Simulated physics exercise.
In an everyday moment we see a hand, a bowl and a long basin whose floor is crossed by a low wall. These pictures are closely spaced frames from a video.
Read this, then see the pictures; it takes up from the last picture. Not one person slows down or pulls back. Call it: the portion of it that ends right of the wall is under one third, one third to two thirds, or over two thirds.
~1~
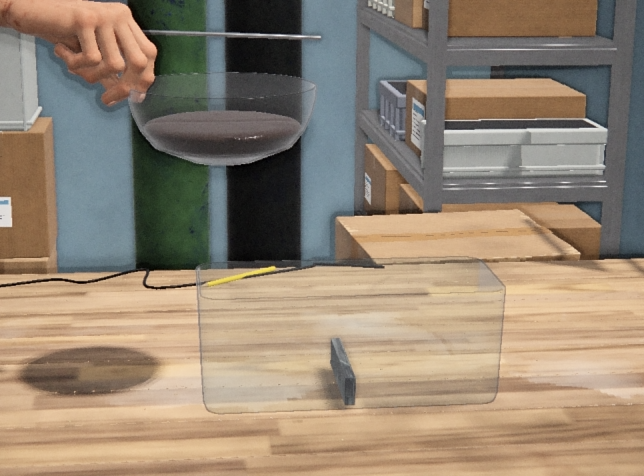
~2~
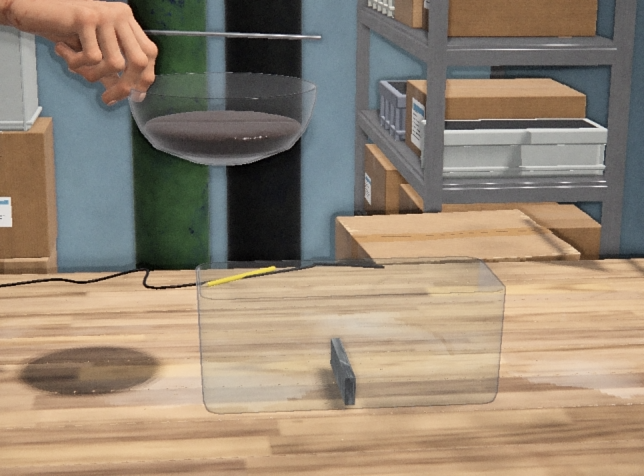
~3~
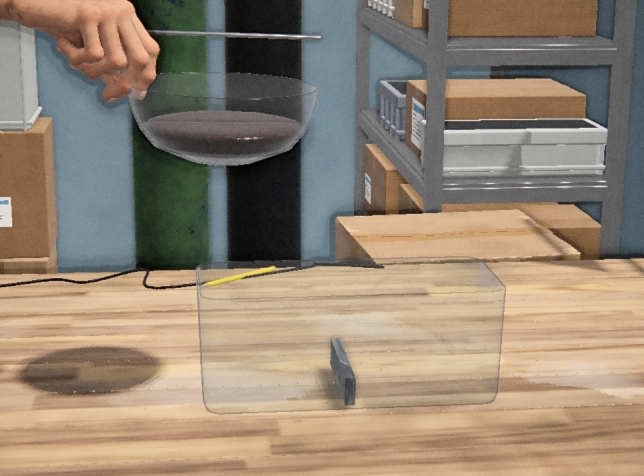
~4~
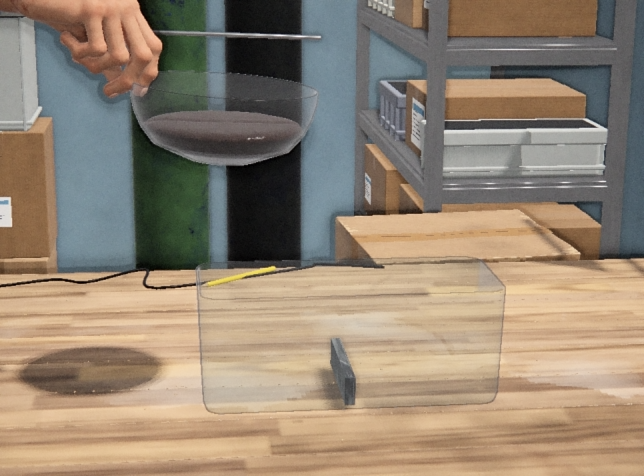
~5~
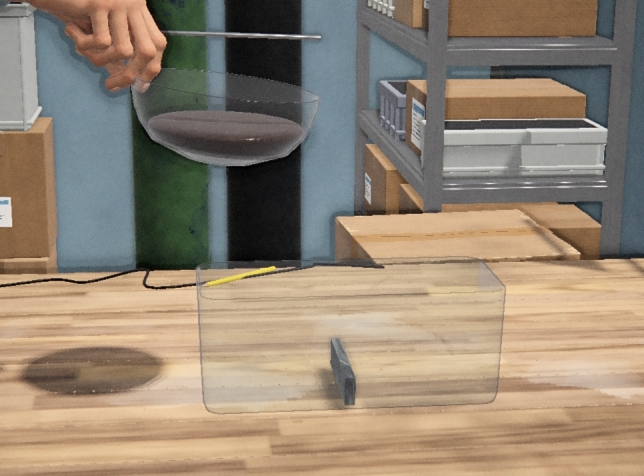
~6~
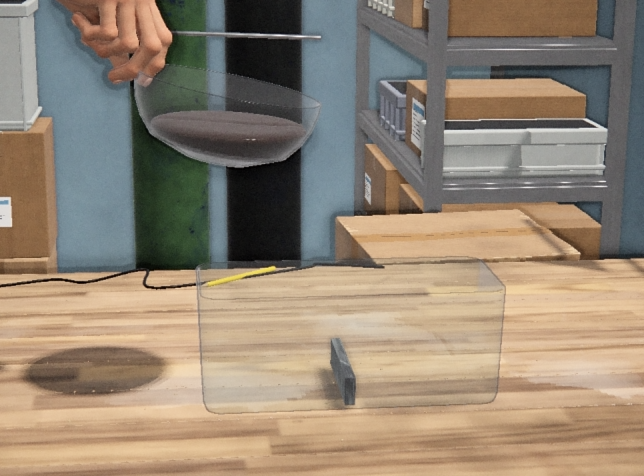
One third to two thirds.
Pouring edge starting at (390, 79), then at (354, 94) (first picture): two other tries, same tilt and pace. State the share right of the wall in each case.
It comes to 90 % the first time and 80 % the second.
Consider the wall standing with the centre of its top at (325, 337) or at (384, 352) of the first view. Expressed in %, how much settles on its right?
Roughly 70 % and 5 %.
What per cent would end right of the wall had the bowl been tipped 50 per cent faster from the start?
Some 55 per cent.
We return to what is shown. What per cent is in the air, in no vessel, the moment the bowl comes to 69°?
Share in flight: Approx. 40 %.
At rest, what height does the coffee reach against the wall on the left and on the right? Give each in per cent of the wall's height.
Roughly 40 percent left, 50 percent right.
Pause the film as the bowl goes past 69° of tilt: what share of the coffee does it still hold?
It still holds close to 45 per cent at that lean.
A moment on, the bowl is tipped part way and 46 per cent is still to pour, 2 is left of the wall and 15 right of it.
Next, the bowl is tipped right over and 0 per cent is still to pour, 41 is left of the wall and 55 right of it.
Then the bowl is tipped right over and 0 per cent is still to pour, 43 is left of the wall and 56 right of it.
Later the bowl is tipped right over and 0 per cent is still to pour, 43 is left of the wall and 56 right of it.
Finally, 43 per cent lies left of the wall, 56 right of it and 1 outside.
